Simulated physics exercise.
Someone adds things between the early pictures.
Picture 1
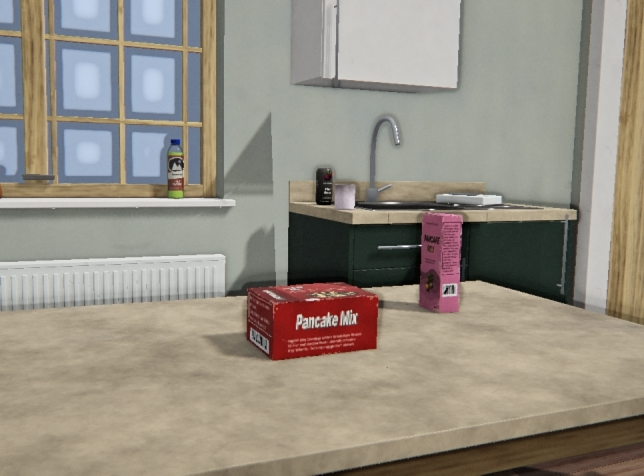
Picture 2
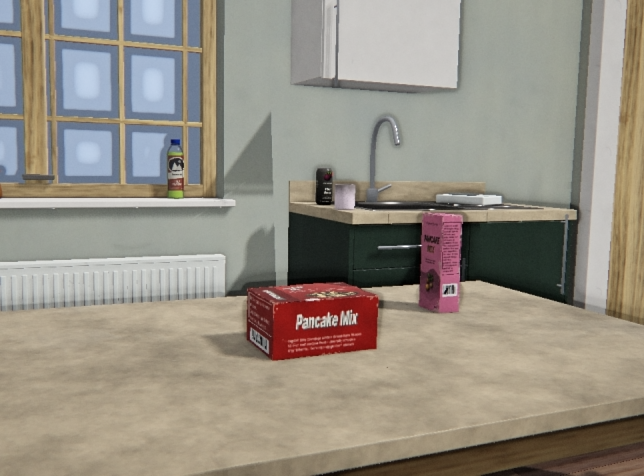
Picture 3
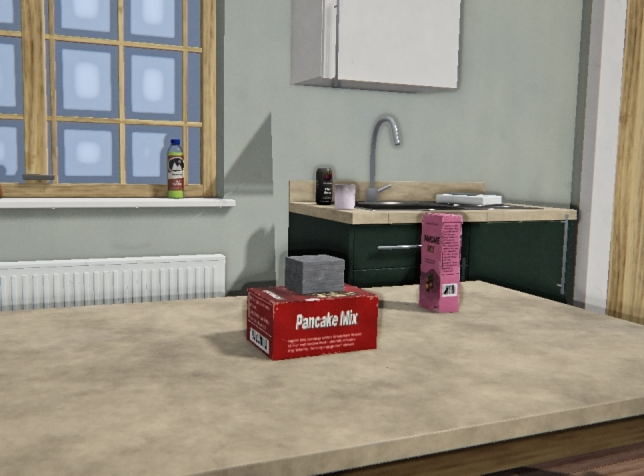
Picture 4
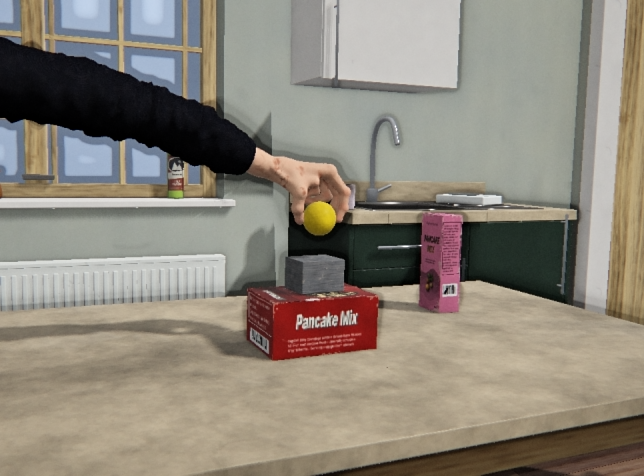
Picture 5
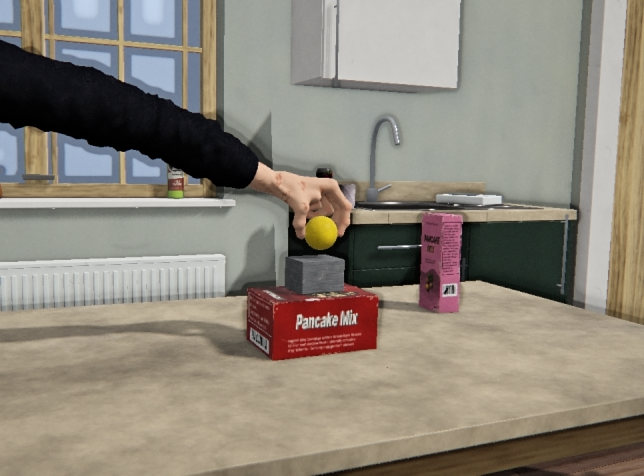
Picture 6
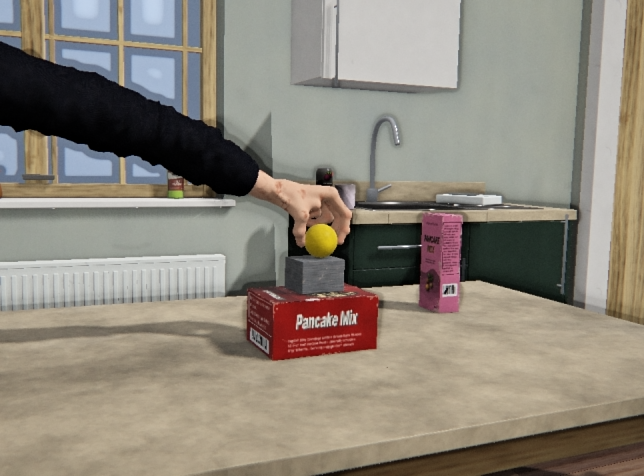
A grey block appears on top of the red pancake mix box, which sits on a counter near a pink carton. A hand in a dark sleeve then reaches in from the left with a yellow lemon, lowering it a short way onto the block, fingers still around it.
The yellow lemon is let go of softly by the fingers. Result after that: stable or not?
Stable.
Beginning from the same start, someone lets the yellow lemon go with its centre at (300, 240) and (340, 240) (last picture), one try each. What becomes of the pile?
On the first release the pile stays intact, while on the second it caves in.
Then, 0.30 s on from there, no change.
Then, 0.70 s on from there, yellow lemon resting near (321, 241).
In the end, all 4 unmoved. At the end, from the last picture's camera, yellow lemon near (321, 241). The pile stays up.
